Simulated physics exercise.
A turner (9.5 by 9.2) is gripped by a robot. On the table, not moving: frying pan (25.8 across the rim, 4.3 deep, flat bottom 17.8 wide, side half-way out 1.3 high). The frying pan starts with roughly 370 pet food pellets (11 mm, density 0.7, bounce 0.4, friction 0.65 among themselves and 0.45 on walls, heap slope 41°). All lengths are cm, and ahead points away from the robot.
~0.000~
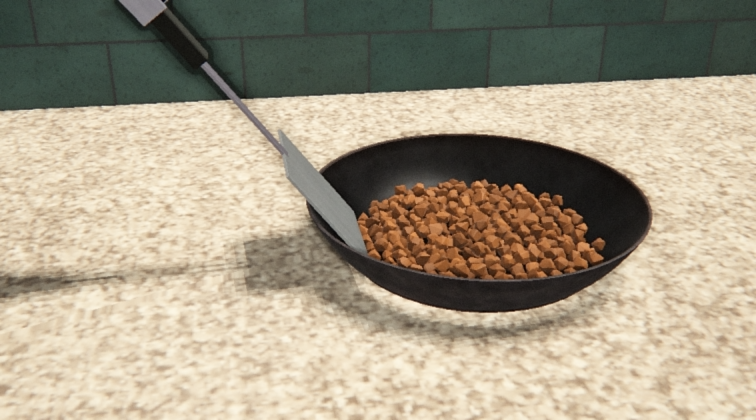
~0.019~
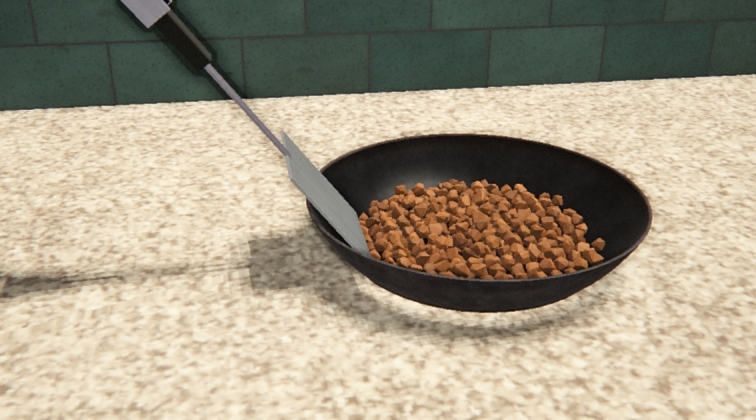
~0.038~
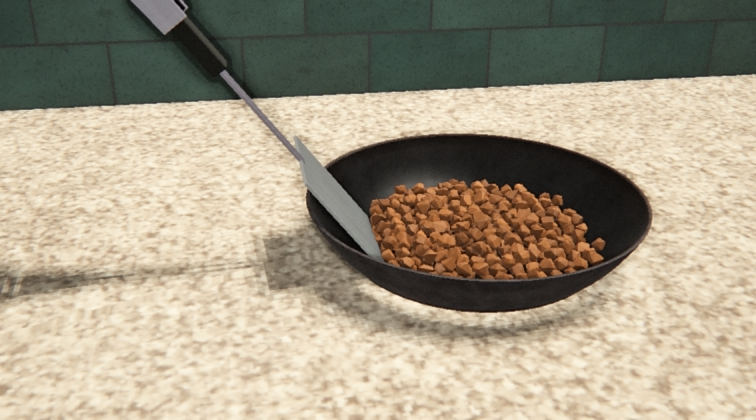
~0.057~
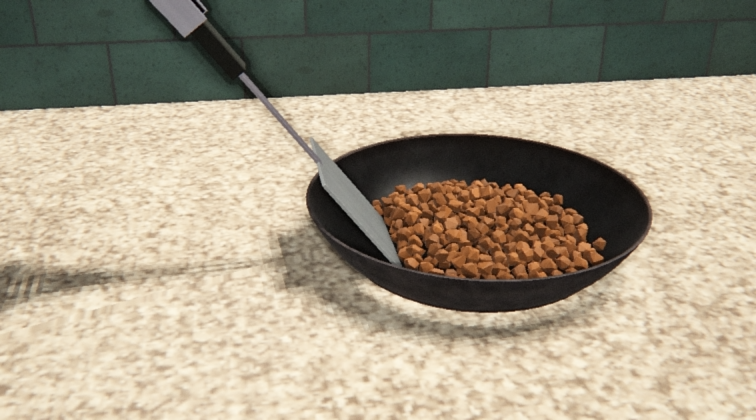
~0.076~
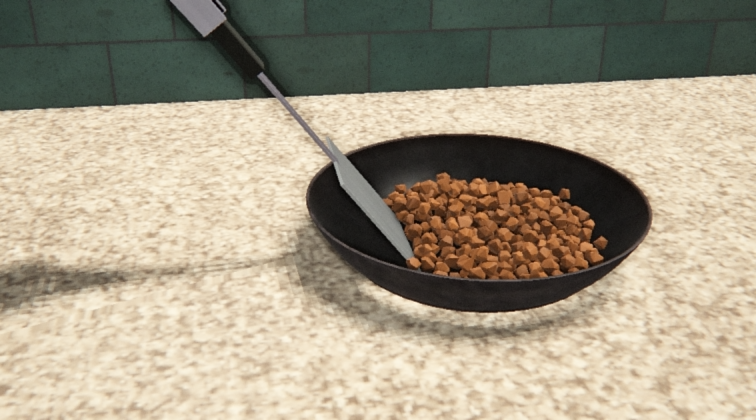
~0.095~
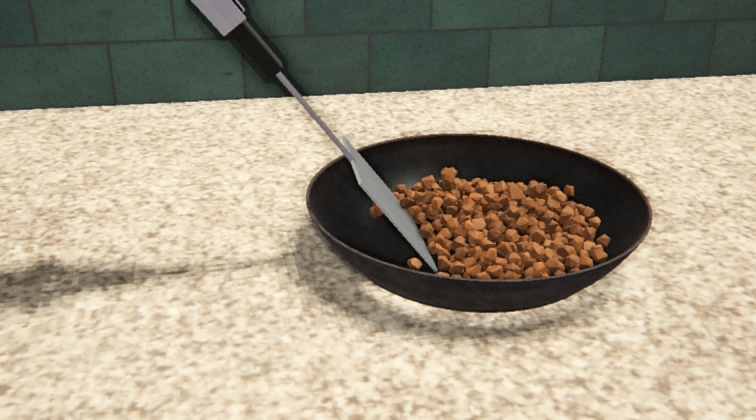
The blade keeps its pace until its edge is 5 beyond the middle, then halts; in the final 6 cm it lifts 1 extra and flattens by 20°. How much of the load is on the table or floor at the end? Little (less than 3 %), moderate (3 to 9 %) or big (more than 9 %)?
Answer: Little; less than 3 % of the pet food pellets finish on the table or floor.
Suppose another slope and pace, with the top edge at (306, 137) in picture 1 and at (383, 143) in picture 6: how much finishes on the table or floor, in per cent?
Some 0 per cent.
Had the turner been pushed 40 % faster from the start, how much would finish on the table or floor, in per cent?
It would be near 0 per cent.
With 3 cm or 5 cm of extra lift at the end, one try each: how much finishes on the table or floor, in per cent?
About 0 and 0 per cent.
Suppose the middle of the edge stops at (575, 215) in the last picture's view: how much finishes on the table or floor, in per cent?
Some 10 per cent.
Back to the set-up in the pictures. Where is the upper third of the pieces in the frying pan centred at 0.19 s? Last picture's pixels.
Near (536, 205).
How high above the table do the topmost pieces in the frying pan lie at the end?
Roughly 5.0 cm.
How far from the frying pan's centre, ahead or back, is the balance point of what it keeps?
About 5.0 cm ahead.
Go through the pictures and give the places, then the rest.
The first picture shows the turner top edge at (283, 151), sloping 53°; upper third of the load around (468, 222), from x 365 to 600, top at y 185; 367 in the frying pan.
The second picture shows the turner top edge at (286, 153), sloping 53°; upper third of the load around (468, 222), from x 365 to 600, top at y 185.
The third picture shows the turner top edge at (299, 158), sloping 53°; upper third of the load around (465, 221), from x 375 to 600, top at y 185.
The fourth picture shows the turner top edge at (317, 160), sloping 53°; upper third of the load around (472, 215), from x 375 to 600, top at y 185.
The fifth picture shows the turner top edge at (334, 159), sloping 53°; upper third of the load around (484, 211), from x 375 to 600, top at y 180.
The sixth picture shows the turner top edge at (351, 158), sloping 53°; upper third of the load around (493, 211), from x 375 to 605, top at y 175; 367 in the frying pan.
After 0.14 s, sloping 52°, highest piece 6 above the table; 367 in the frying pan.
After 0.19 s, sloping 43°, highest piece 5 above the table; 367 in the frying pan.
After 0.41 s, sloping 33°, highest piece 5 above the table; 367 in the frying pan.
After 1.46 s, sloping 33°, highest piece 5 above the table; 367 in the frying pan.
In the end, 367 in the frying pan. That is 0 % on the table or floor.
